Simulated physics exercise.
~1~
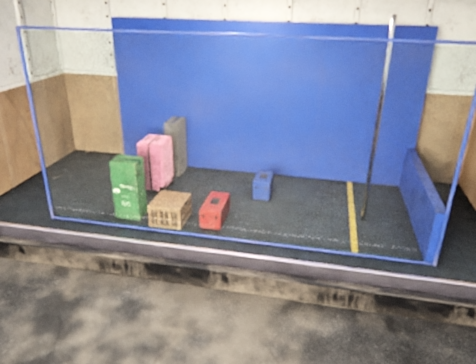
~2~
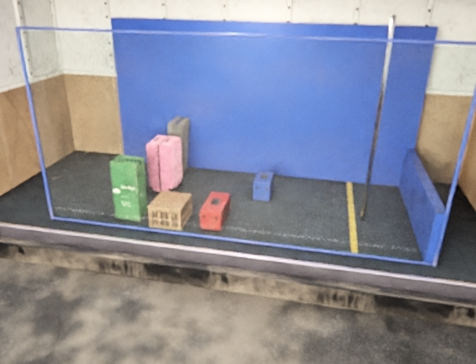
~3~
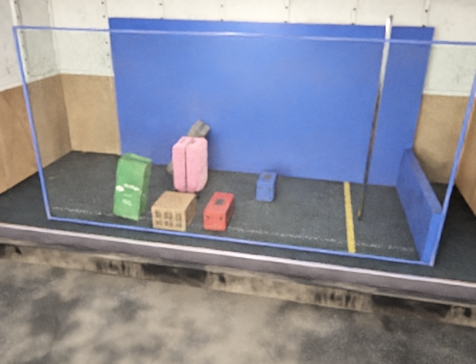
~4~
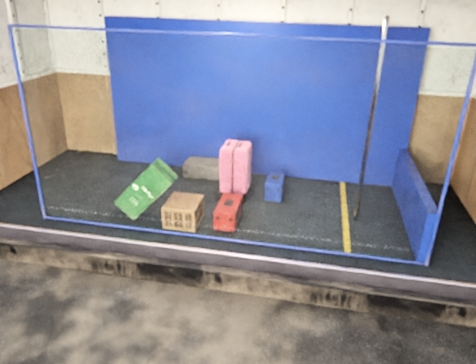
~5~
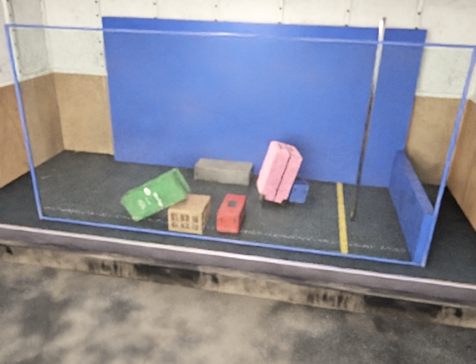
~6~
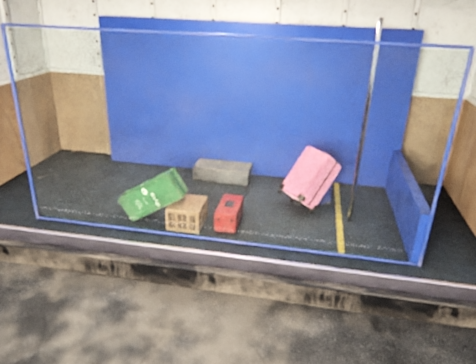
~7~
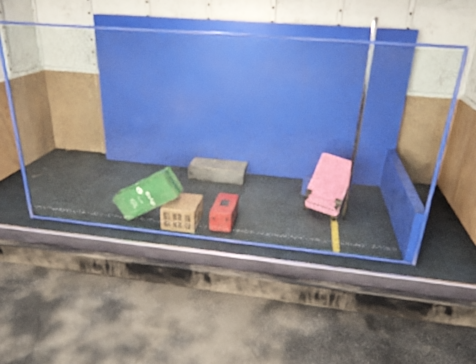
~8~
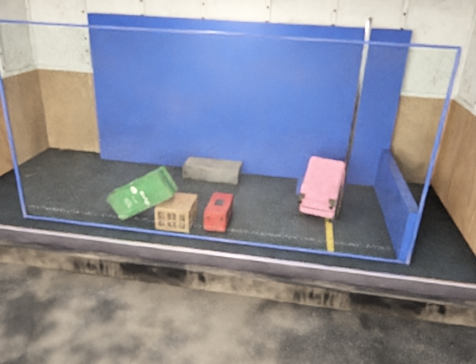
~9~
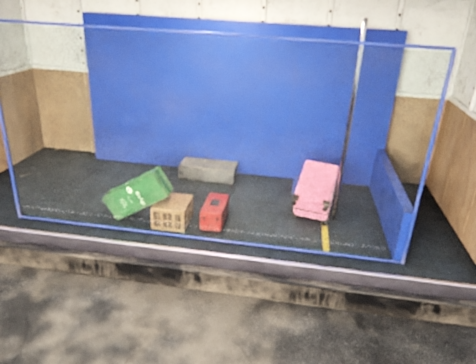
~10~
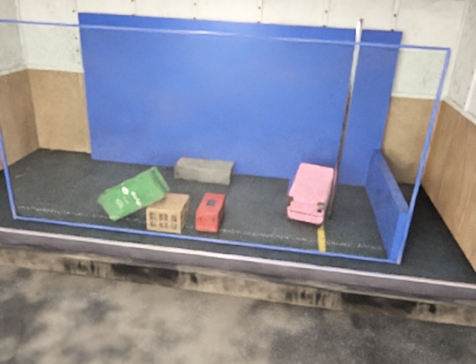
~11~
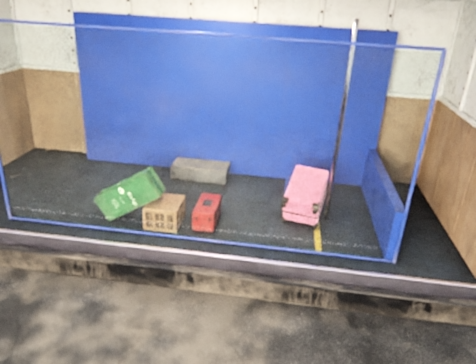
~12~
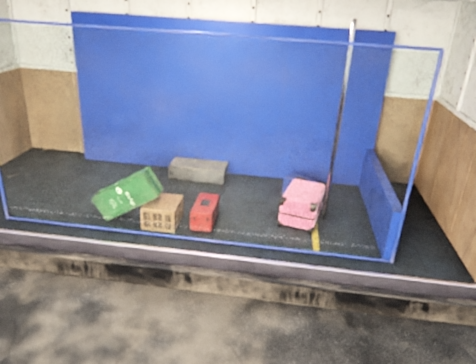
In the video, boxes and cases stand in a blue-walled bay; the grey box topples, the green box tips against the brown crate, and the pink case slides right, passing in front of the small blue box and ending toppled by the yellow line, the red box short of it.
